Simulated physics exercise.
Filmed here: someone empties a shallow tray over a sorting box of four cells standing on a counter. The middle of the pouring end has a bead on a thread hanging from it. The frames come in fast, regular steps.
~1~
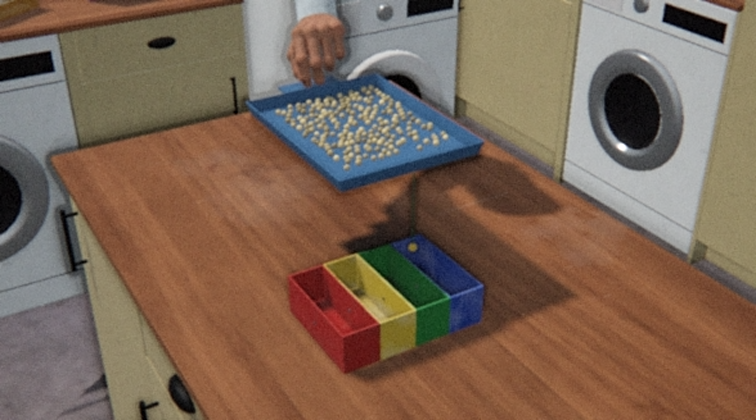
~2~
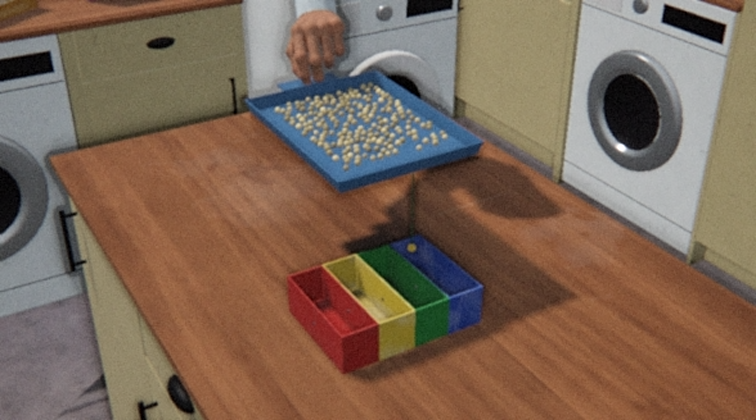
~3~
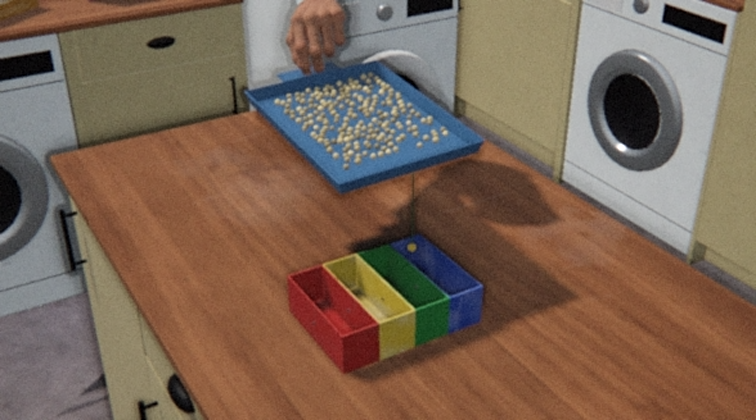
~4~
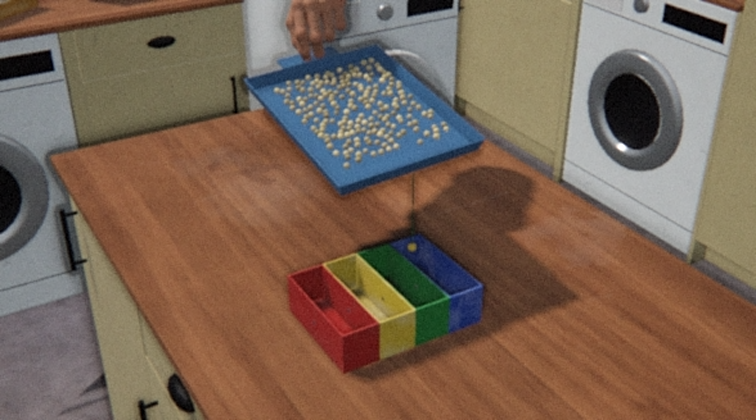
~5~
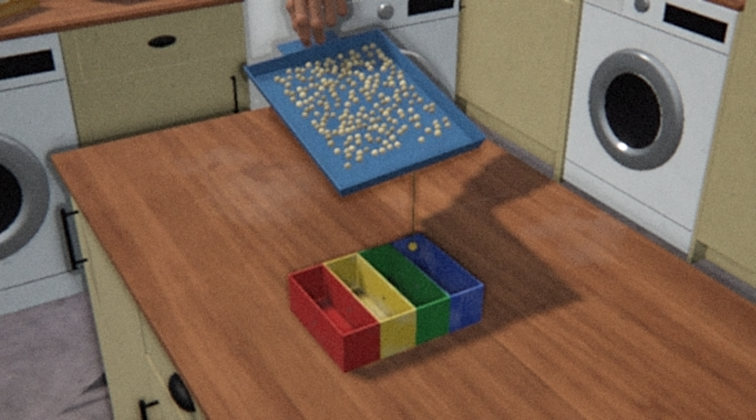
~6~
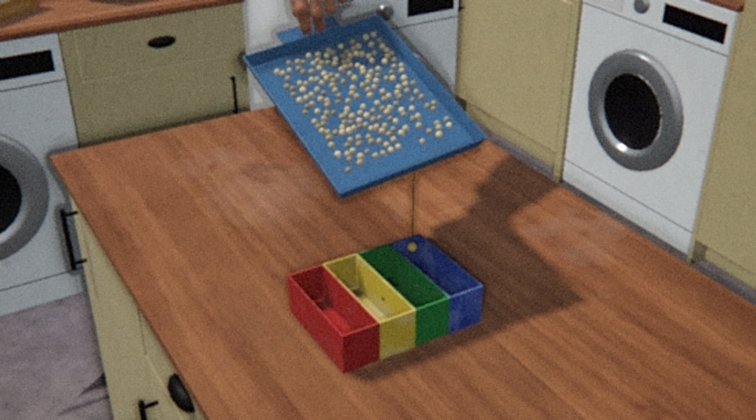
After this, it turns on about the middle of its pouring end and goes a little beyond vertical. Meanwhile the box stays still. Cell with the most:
Yellow.
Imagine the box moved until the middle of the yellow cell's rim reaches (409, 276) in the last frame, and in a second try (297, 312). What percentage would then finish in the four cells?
In order: 60 per cent and 80 per cent.
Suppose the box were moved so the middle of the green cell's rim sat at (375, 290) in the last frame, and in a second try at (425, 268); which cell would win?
The cell in green, then the cell in red.
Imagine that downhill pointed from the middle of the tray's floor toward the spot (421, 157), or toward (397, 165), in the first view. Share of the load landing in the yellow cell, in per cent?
The share is 0 per cent in the first and 20 per cent in the second.
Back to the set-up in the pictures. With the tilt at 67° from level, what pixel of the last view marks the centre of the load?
The middle of the load sits near (366, 195).
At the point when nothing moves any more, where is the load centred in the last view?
I'd say the middle ends up at about (370, 322).
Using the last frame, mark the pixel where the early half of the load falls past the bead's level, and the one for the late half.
The opening part goes through (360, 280); what follows goes through (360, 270).
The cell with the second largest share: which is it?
Second comes that red cell.
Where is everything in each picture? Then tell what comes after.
Corners of the pouring end (341, 178) and (479, 140), level; middle of the load (355, 124), soya beans; bead on its thread (413, 247); red cell (362, 345); yellow cell (398, 331); green cell (432, 318); blue cell (466, 306), in the first picture.
Corners of the pouring end (341, 179) and (478, 141), level; middle of the load (355, 122), in the second picture.
Corners of the pouring end (341, 180) and (479, 139), tipped barely, lowest at the left corner; middle of the load (355, 117), in the third picture.
Corners of the pouring end (341, 183) and (479, 138), tipped a little, lowest at the left corner; middle of the load (355, 108), in the fourth picture.
Corners of the pouring end (342, 185) and (481, 136), tipped clearly, lowest at the left corner; middle of the load (356, 101), in the fifth picture.
Corners of the pouring end (342, 189) and (481, 136), tipped clearly, lowest at the left corner; middle of the load (357, 97), almost all on the move; red cell (361, 344); yellow cell (397, 331); green cell (432, 318); blue cell (465, 306), in the sixth picture.
Just after the last frame, tray tipped steeply; roughly two thirds on the tray; about a tenth in the yellow cell; about a tenth in the red cell; just a few in the green cell; roughly a quarter falling or outside the box.
A moment on, tray tipped past a quarter turn; just a few on the tray; roughly half in the yellow cell; roughly a quarter in the red cell; about a tenth in the green cell; just a few in the blue cell; about a tenth falling or outside the box.
Further on, tray tipped past a quarter turn; roughly two thirds in the yellow cell; roughly a quarter in the red cell; about a tenth in the green cell; just a few in the blue cell; just a few falling or outside the box.
When it is over, tray tipped past a quarter turn; roughly two thirds in the yellow cell; roughly a quarter in the red cell; about a tenth in the green cell; just a few in the blue cell; just a few outside the box.
